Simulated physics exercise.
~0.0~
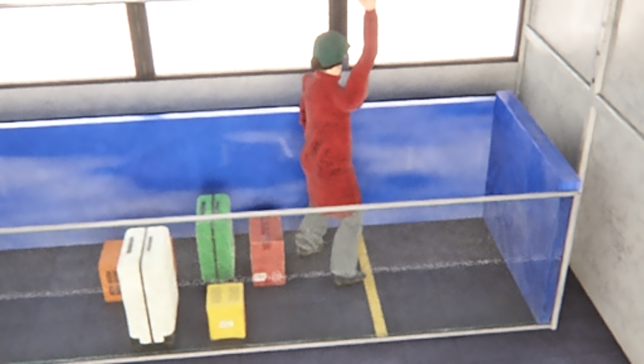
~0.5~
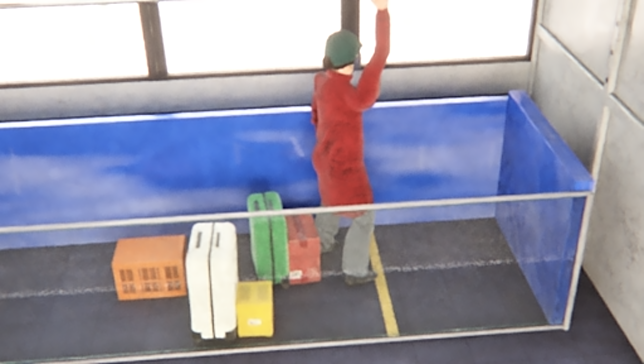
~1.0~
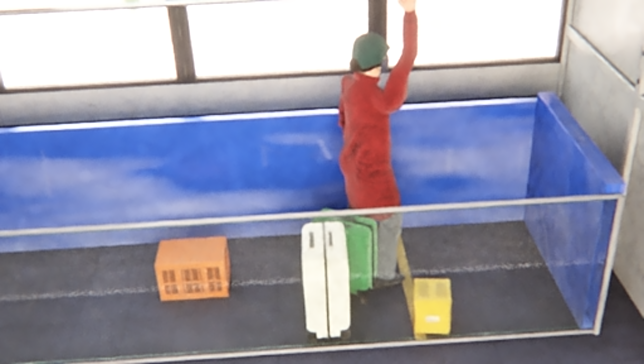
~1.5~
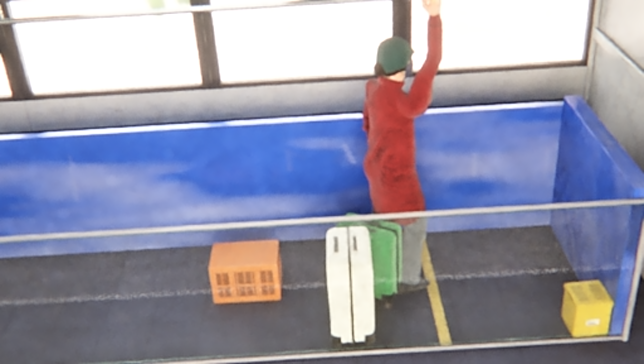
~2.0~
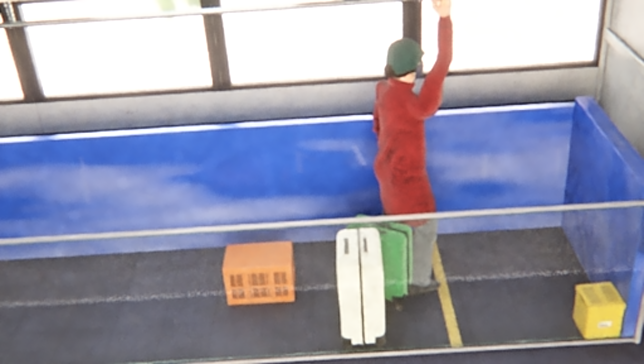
A person in a long red coat and green cap stands with one arm raised in a blue-walled bus bay, seen from above through a clear front panel, beside a yellow floor line. To the left stand an upright white case and green case, with a red carton, an orange crate and a yellow tub. The luggage slides right, and the red carton drops out of sight behind the cases. The yellow tub crosses the line and travels on to the right end. The white and green cases stop upright short of the line, with the orange crate farther left.
